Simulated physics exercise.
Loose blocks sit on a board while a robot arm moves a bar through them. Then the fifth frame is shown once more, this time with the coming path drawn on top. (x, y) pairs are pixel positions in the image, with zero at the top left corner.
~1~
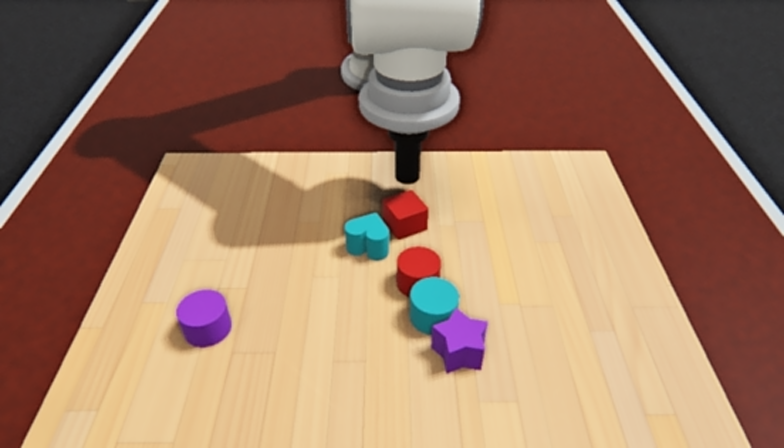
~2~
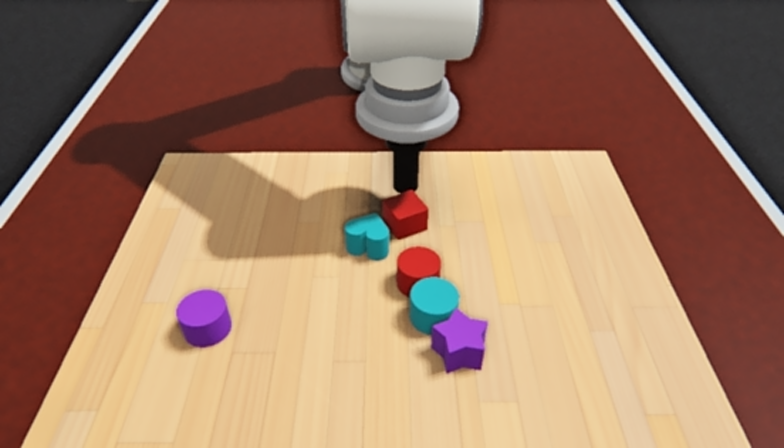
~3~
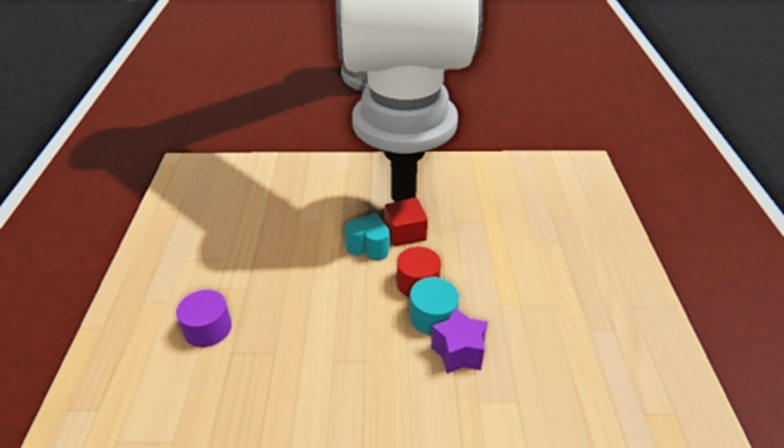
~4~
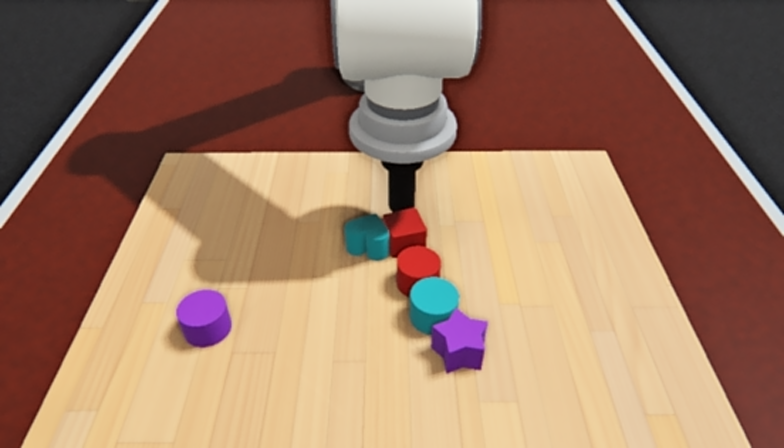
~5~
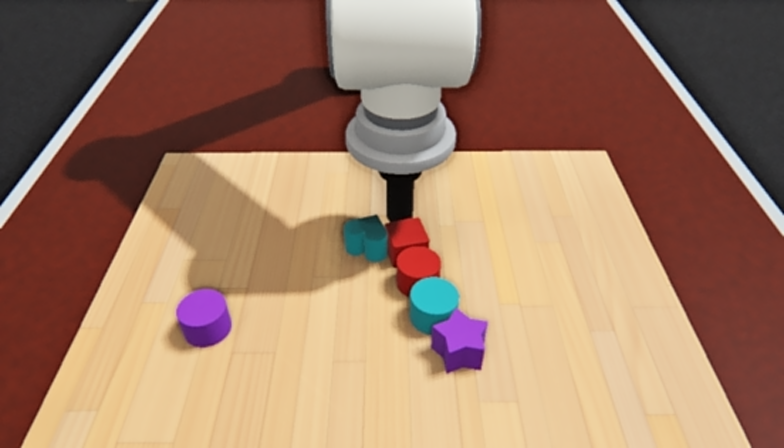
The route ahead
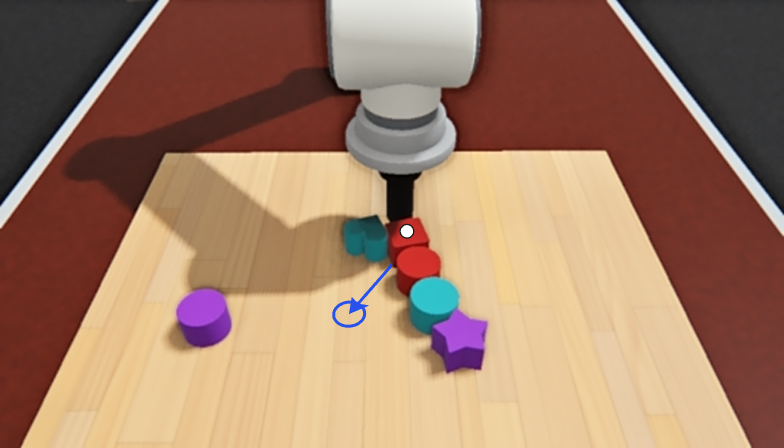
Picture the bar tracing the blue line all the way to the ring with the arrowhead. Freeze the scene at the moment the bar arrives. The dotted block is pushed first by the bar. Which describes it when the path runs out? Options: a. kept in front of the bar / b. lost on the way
The answer is b.
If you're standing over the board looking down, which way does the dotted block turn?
Bird's-eye view: Counterclockwise.
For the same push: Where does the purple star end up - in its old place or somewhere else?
Once the path is done, it is somewhere new.
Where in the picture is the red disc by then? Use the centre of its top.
When the path ends, it will be at (424, 322).
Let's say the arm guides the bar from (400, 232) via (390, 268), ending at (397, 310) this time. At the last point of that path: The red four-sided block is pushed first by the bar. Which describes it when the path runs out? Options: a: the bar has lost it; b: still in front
b: Still in front.
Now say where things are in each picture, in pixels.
In the first frame, lower end of the bar at (407, 177), tops of blocks, turquoise heart at (368, 226), red four-sided block at (405, 204), red disc at (419, 261), turquoise disc at (435, 295), purple star at (462, 331).
In the second frame, bar at (406, 187), blocks as before.
In the third frame, bar at (404, 197), red four-sided block at (406, 211).
In the fourth frame, bar at (402, 206), red four-sided block at (405, 222).
In the fifth frame, bar at (400, 216), turquoise heart at (367, 227), red four-sided block at (407, 231), red disc at (419, 261), turquoise disc at (435, 295), purple star at (462, 331).
The drawn path runs from (400, 232) through (395, 259) and (374, 285) to (349, 314); the dot is on the red four-sided block.
The first path, step by step. One third of the way, bar at (395, 244); turquoise heart at (364, 230), turned 20° clockwise; red four-sided block at (404, 261); red disc at (420, 291); turquoise disc at (446, 325); purple star at (483, 353).
Two thirds of the way, bar at (373, 271); turquoise heart at (362, 232), turned 35° clockwise; red four-sided block at (391, 288), turned 30° anticlockwise; red disc at (422, 314); turquoise disc at (460, 344); purple star at (502, 369).
At the end, bar at (348, 298); turquoise heart at (362, 232), turned 35° clockwise; red four-sided block at (382, 305), turned 50° anticlockwise; red disc at (424, 322); turquoise disc at (467, 348); purple star at (510, 373).
